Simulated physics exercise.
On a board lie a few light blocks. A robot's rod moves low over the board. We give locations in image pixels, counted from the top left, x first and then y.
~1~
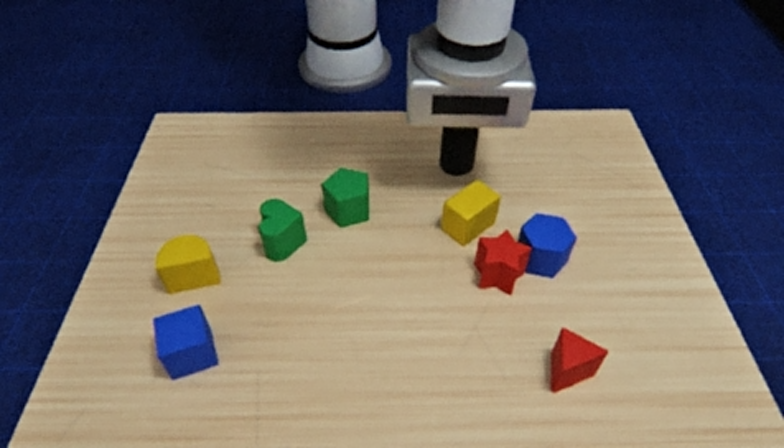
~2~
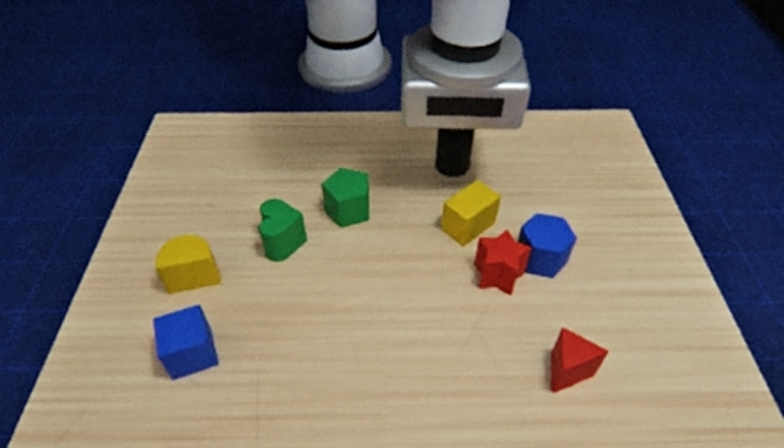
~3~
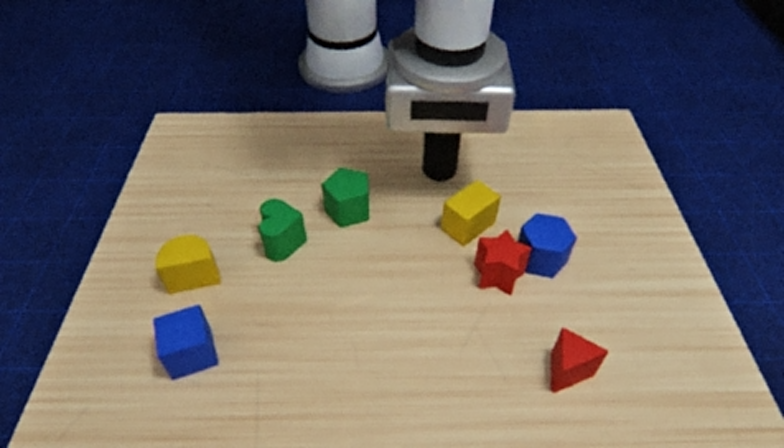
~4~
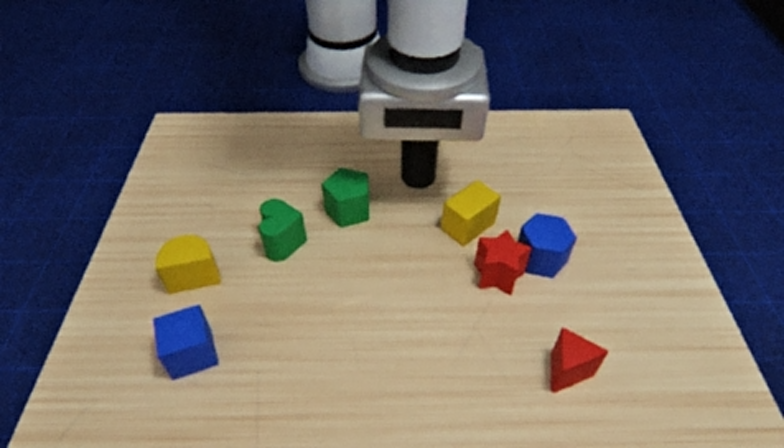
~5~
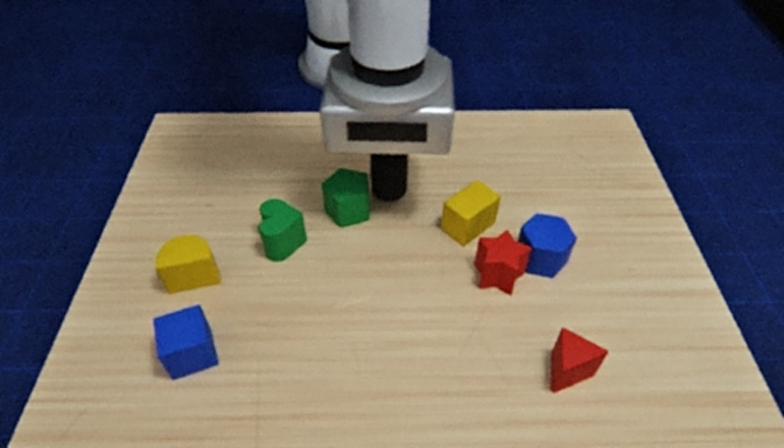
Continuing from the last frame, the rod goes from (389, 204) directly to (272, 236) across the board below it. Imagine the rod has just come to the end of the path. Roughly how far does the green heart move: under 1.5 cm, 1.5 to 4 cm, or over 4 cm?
Band: Over 4 cm.
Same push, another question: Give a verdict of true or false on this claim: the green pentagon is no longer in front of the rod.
Answer: False.
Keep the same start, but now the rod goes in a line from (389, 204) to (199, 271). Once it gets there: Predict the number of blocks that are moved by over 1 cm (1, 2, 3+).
Three or more move.
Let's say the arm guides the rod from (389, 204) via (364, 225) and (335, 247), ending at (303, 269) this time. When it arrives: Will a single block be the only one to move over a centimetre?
Yes, I think so.
What follows on the original path. One third of the way, rod (350, 199); green pentagon (308, 191).
Two thirds of the way, rod (309, 210); green heart (239, 230); green pentagon (265, 201).
At the end, rod (269, 221); yellow D-shaped block unmoved; green heart (223, 238), turned 30° anticlockwise; green pentagon (225, 204), turned 15° clockwise.
